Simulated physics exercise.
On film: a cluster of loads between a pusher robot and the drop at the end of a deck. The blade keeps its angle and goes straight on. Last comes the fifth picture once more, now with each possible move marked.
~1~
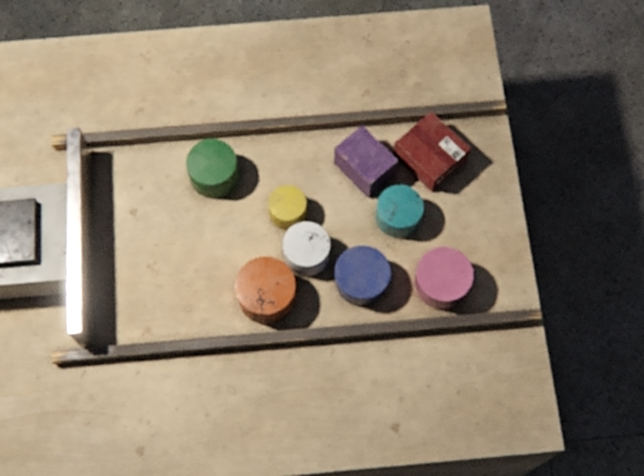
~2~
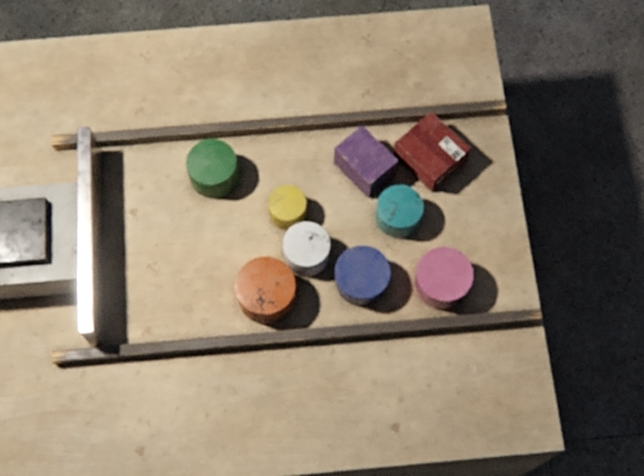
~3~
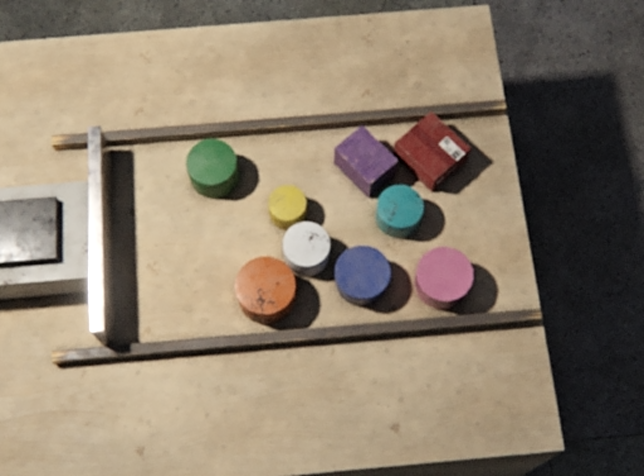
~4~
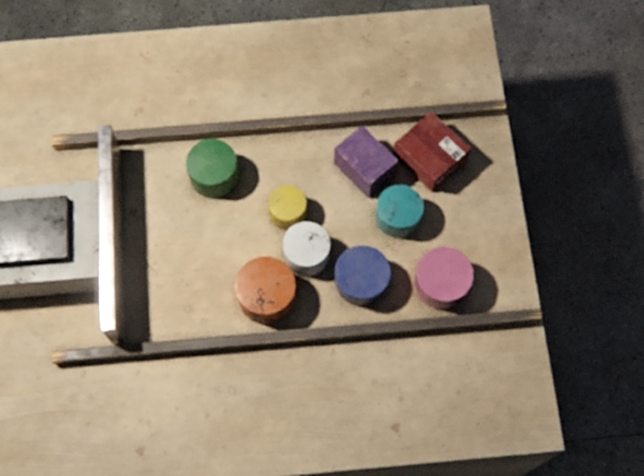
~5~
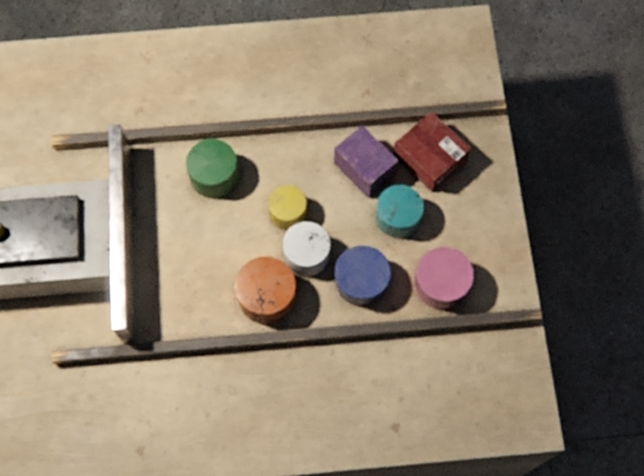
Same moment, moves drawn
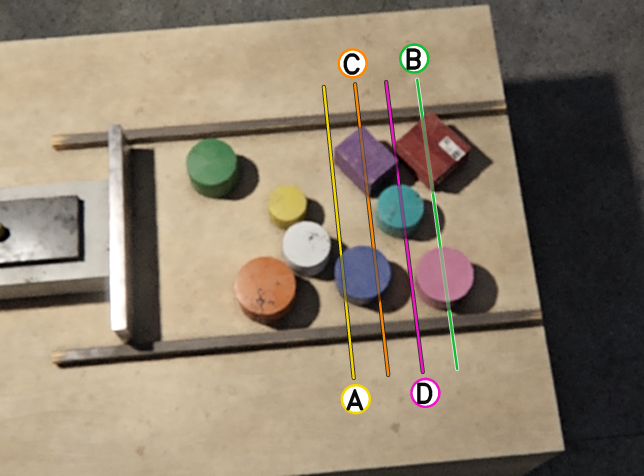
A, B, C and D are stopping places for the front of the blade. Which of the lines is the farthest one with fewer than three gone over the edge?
B.
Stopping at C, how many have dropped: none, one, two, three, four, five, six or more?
By then, none.
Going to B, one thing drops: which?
The red parcel.
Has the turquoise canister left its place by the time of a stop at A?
No.
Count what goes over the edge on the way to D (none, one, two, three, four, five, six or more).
In all, none.
On the marked copy, A at (338, 225); B at (436, 217); C at (371, 222); D at (403, 219).
With B. Early on, robot (156, 220); orange canister (277, 290); green canister (263, 165).
Further on, robot (271, 210); red parcel (459, 149); pink pail (475, 281).
At the end, robot (360, 203); red parcel over the edge; pink pail (535, 280); one fallen.
As for the rest, A is within the limit but short; C is within the limit but short; D is within the limit but short.
